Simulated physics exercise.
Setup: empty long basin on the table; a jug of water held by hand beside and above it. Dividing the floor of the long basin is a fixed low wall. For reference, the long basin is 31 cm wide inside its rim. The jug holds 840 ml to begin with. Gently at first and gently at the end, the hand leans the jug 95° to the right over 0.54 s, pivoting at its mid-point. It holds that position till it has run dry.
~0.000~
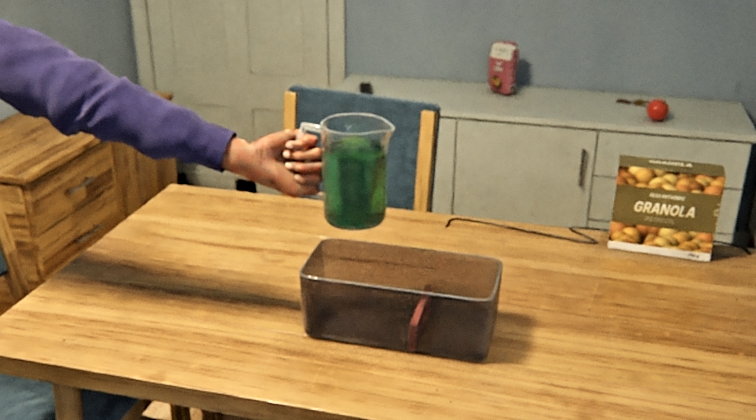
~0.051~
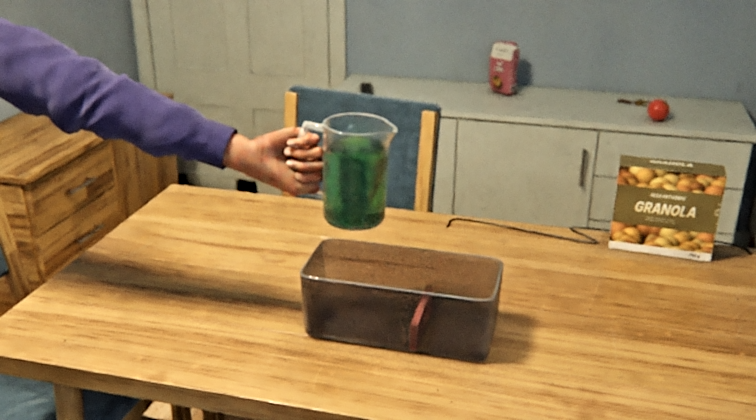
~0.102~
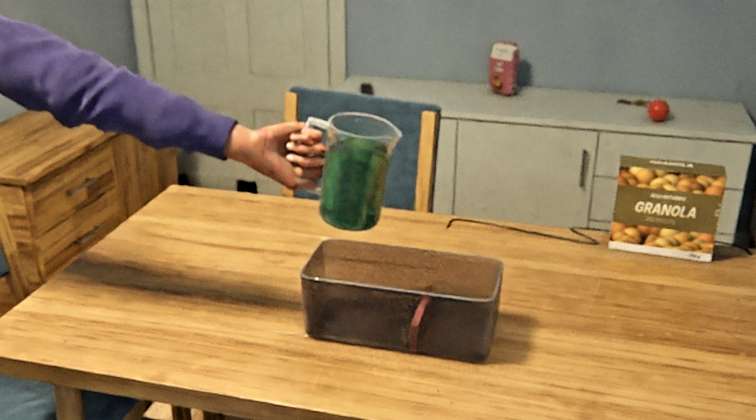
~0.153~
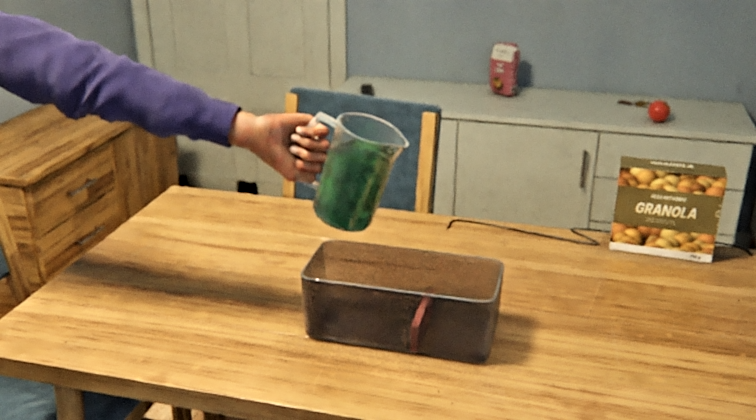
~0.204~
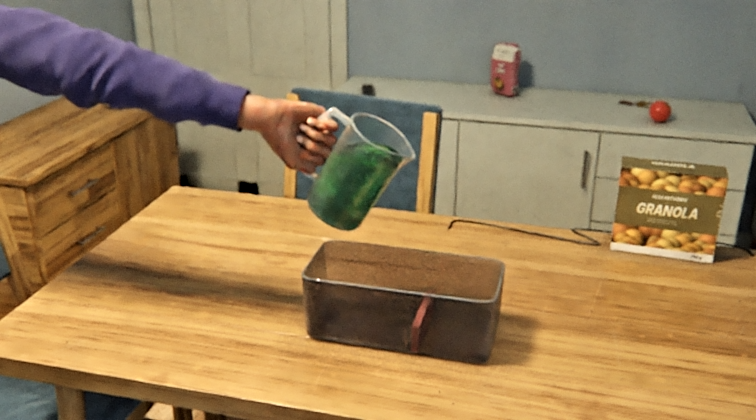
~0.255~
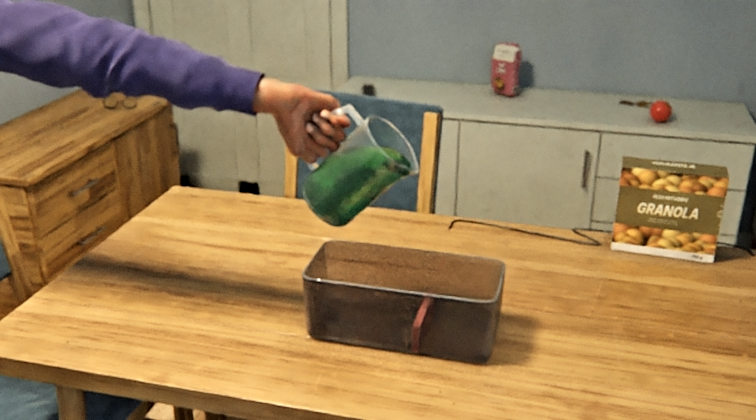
A hand in a purple sleeve held a clear jug of green liquid above an empty long basin on a wooden table, then leaned it gradually to the right until it was steeply tilted.
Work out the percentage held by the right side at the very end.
I would put it at 70 per cent.
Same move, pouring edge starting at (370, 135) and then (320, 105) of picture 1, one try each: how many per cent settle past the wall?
85 in a hundred, followed by 5 in a hundred.
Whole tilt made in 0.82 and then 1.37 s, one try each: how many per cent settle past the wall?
75 and 85 %.
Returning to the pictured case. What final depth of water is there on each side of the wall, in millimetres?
Depths at rest: Left around 8 mm, right around 40 mm.
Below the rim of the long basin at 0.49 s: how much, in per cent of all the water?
I reckon close to 6 percent of it.
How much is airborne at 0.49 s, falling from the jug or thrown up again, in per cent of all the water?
About 20 per cent.
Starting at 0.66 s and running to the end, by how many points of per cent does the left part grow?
Roughly 24 in a hundred.
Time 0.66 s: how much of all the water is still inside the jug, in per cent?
Roughly 40 percent remains.
Then, 0.49 s in, the tilt is 93° and 74 per cent is still to pour, 0 is left of the wall and 6 right of it.
Then, 0.66 s in, the tilt is 95° and 41 per cent is still to pour, 1 is left of the wall and 35 right of it.
Then, 0.84 s in, the tilt is 95° and 19 per cent is still to pour, 6 is left of the wall and 58 right of it.
Then, 1.04 s in, the tilt is 95° and 9 per cent is still to pour, 22 is left of the wall and 60 right of it.
Finally, 24 per cent lies left of the wall, 70 right of it and 5 outside.
